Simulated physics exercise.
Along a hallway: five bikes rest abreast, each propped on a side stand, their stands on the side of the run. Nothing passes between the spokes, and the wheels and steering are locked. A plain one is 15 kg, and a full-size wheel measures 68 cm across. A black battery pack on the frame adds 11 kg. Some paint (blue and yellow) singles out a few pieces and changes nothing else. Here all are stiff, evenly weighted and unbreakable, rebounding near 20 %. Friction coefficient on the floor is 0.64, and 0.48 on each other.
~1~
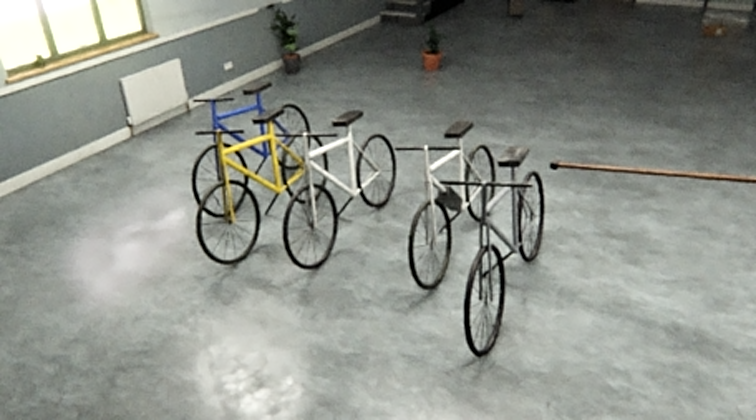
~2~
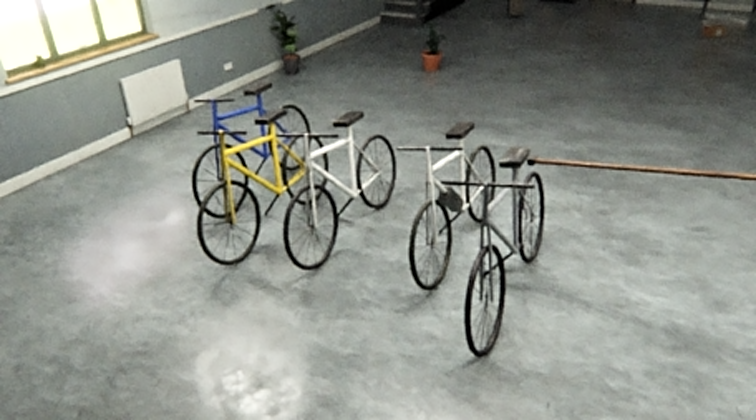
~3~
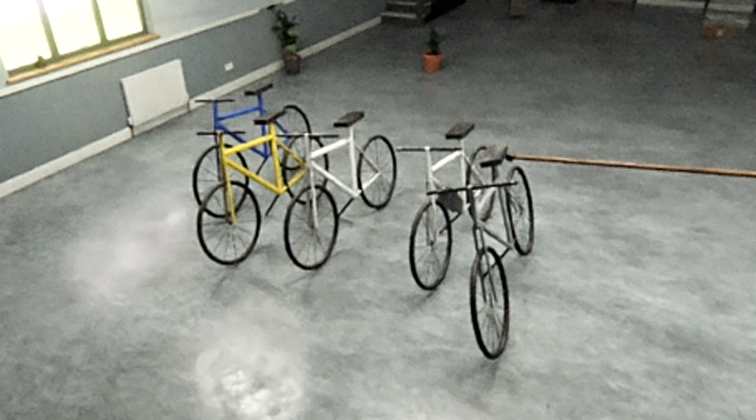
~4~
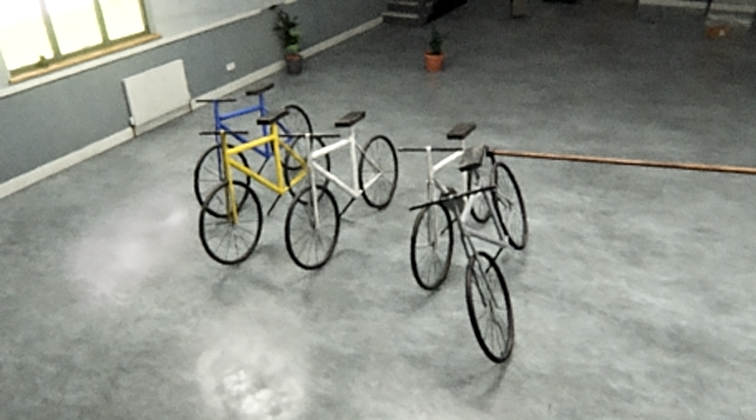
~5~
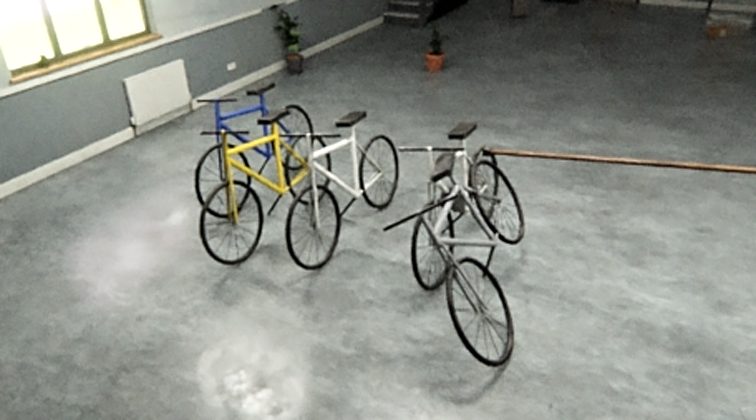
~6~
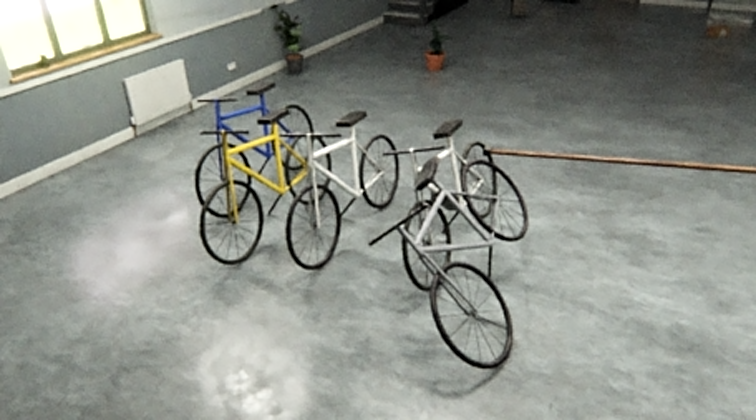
Five bicycles stand on a mottled grey floor in a large room, seen from above at an angle, with a window and white radiator at the left and potted plants behind. A blue and a yellow one are at the left, a white one beside them, and a pale one and a dark grey one at the right. A brown pole slides leftward to the grey bicycle, which shifts, turns and leans toward its pale neighbour.
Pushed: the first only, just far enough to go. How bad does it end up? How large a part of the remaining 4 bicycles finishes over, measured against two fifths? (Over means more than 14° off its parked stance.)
High - above two fifths of them.
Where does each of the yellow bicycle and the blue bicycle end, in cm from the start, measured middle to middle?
The yellow one ends 60 cm from its start and the blue one 60 cm.
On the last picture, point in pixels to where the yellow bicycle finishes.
Around (210, 193).
Then, 0.38 s past the last view, 1 of the 4 other bicycles over.
Then, 0.86 s past the last view, 2 of the 4 other bicycles over; yellow bicycle 6° from how it stood.
Then, 1.82 s past the last view, 4 of the 4 other bicycles over; yellow bicycle 53° from how it stood; blue bicycle 29° from how it stood.
Then, 2.12 s past the last view, 4 of the 4 other bicycles over; yellow bicycle lying flat; blue bicycle 74° from how it stood.
In the end, 4 of the 4 other bicycles over; yellow bicycle lying flat; blue bicycle lying flat. That is 100 per cent. Not one is left standing. From the last view, middles, yellow bicycle near (210, 193), blue bicycle near (224, 151).
